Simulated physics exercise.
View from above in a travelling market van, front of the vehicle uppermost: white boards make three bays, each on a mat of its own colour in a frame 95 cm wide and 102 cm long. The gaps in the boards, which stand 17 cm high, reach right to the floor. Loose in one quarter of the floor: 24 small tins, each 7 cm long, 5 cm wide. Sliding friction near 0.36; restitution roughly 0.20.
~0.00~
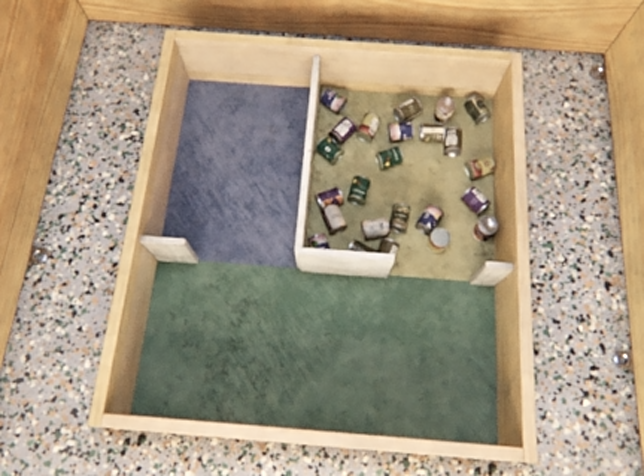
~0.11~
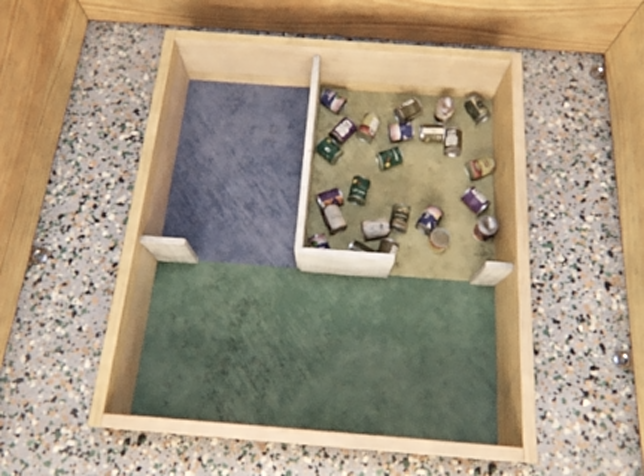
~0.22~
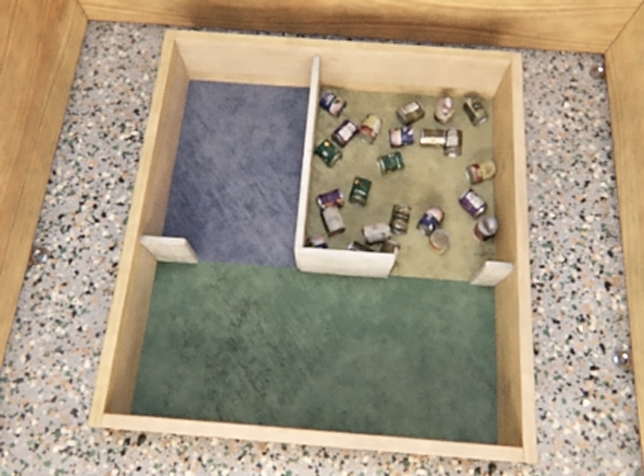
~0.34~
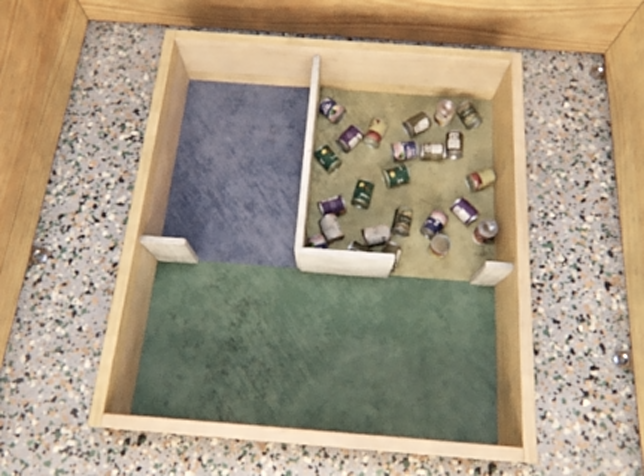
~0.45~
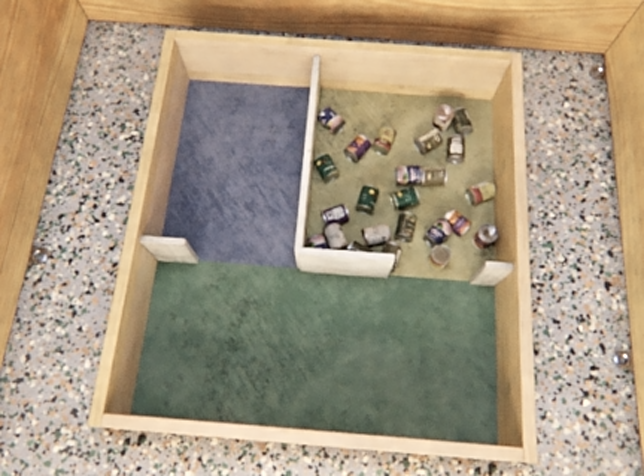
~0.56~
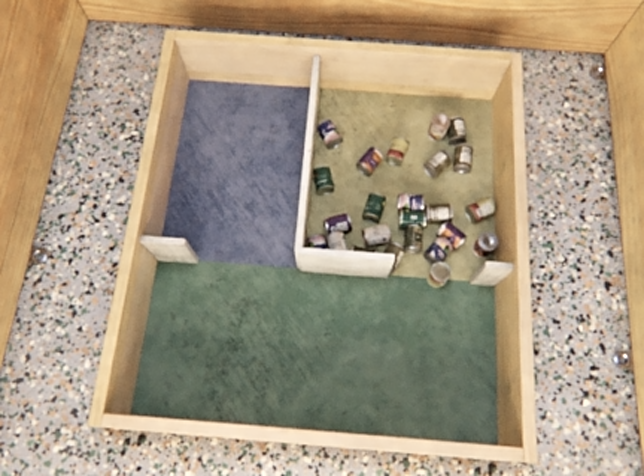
We see small tins scattered on the yellow mat of a wooden frame split by white boards, beside empty blue and green mats; they barely shift at first, then many slide down the yellow bay, bunching near its lower boards.
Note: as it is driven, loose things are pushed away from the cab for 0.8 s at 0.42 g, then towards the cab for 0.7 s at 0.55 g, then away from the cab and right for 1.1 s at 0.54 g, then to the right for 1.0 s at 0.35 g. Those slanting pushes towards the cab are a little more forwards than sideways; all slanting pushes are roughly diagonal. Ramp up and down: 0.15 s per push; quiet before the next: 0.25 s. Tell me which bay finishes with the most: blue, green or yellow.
Yellow.
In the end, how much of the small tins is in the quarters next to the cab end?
Some 70 %.
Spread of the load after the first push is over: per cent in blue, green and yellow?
Per cent by bay - blue: 0, green: 20, yellow: 80.
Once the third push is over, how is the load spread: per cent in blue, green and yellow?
The load sits as blue 0 per cent, green 30 per cent and yellow 70 per cent.
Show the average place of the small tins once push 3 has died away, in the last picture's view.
Mean position: Roughly (461, 241).
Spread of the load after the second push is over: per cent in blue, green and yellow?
In per cent: Blue 0, green 0 and yellow 100.
After push 1 (1.04 s), 5 in the green bay and 19 in the yellow bay.
After push 2 (1.99 s), 1 in the green bay and 23 in the yellow bay.
After push 3 (3.34 s), 8 in the green bay and 16 in the yellow bay.
After push 4 (4.59 s), 8 in the green bay and 16 in the yellow bay.
Final count (at 5.20 s), 8 in the green bay and 16 in the yellow bay.
